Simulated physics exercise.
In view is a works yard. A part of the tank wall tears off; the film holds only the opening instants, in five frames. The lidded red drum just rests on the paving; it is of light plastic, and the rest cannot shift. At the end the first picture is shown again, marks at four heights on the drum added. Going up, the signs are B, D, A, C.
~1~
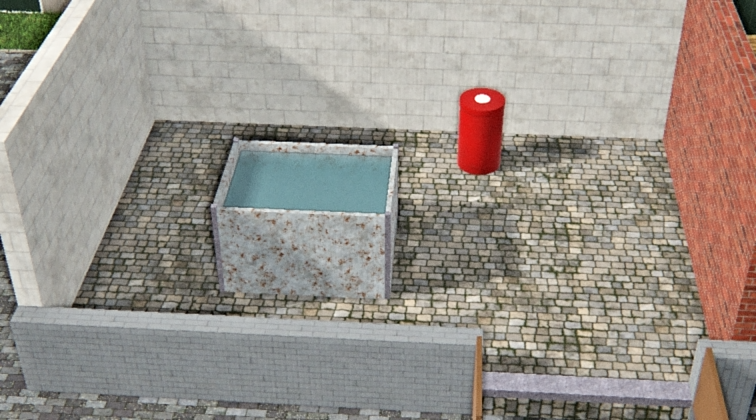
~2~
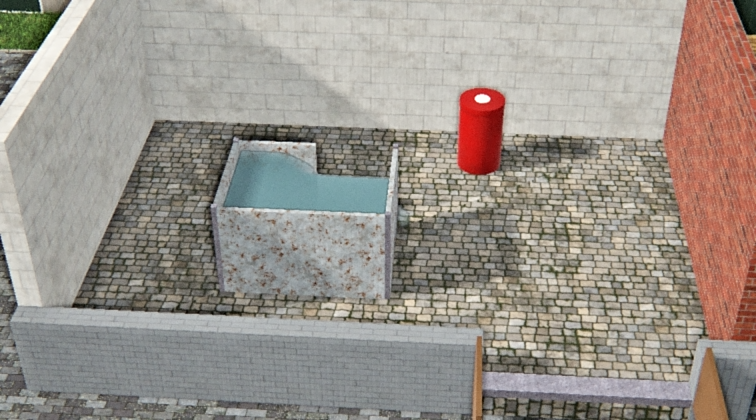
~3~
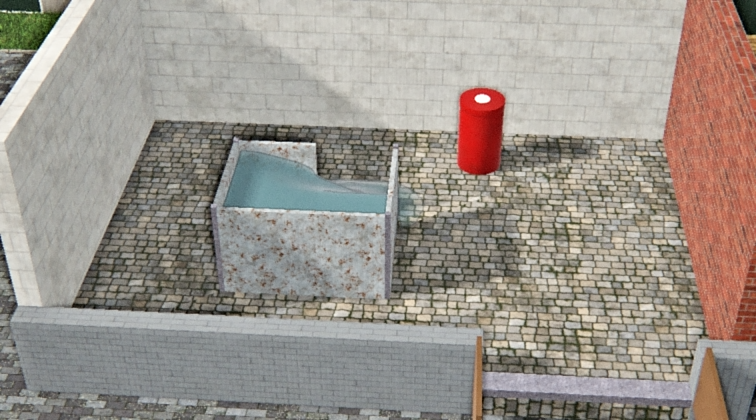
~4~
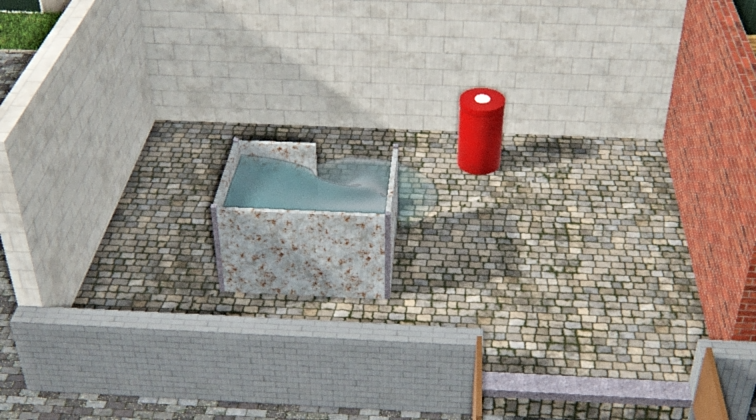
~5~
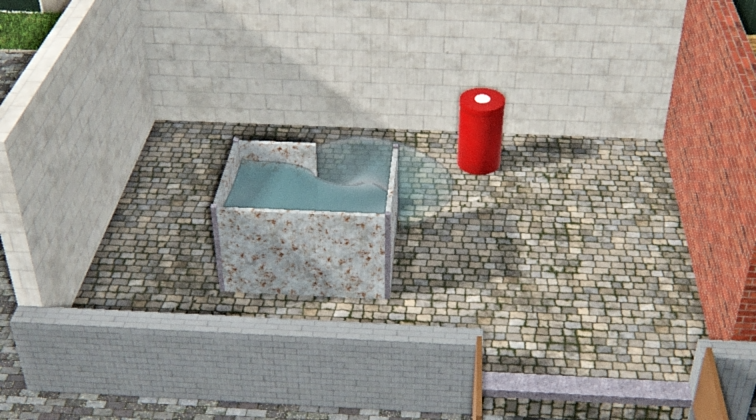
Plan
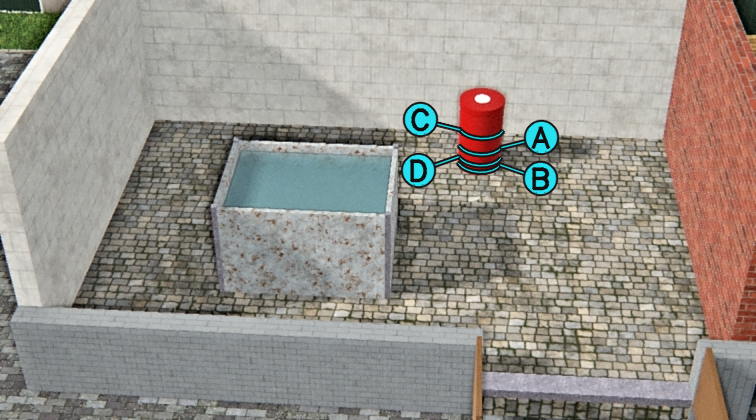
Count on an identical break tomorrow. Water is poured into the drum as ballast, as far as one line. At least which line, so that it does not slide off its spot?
Go for C.
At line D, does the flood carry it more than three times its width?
Yes.
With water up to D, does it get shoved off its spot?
Yes, it does.
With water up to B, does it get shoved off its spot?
Yes.
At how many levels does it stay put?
One of the four.
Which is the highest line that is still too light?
That is line A.
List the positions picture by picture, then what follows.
Lid of the red drum at (483, 99); tank full, its middle at (309, 183); open gate at (589, 338).
Water covers 2 % of the ground, mostly out of sight from here.
Water covers 4 % of the ground and is seen nearest the drum at (416, 203).
Water covers 7 % of the ground and is seen nearest the drum at (419, 175).
Lid of the red drum at (483, 99); water covers 11 % of the ground and is seen nearest the drum at (435, 164).
On the marked copy, A at (480, 154); B at (479, 172); C at (481, 138); D at (479, 165); from the bottom up B, D, A, C.
If A is chosen, it is pushed about its own width away.
If B is chosen, it is pushed about 5 times its own width away.
If C is chosen, it does not move.
If D is chosen, it is pushed about 6 times its own width away.
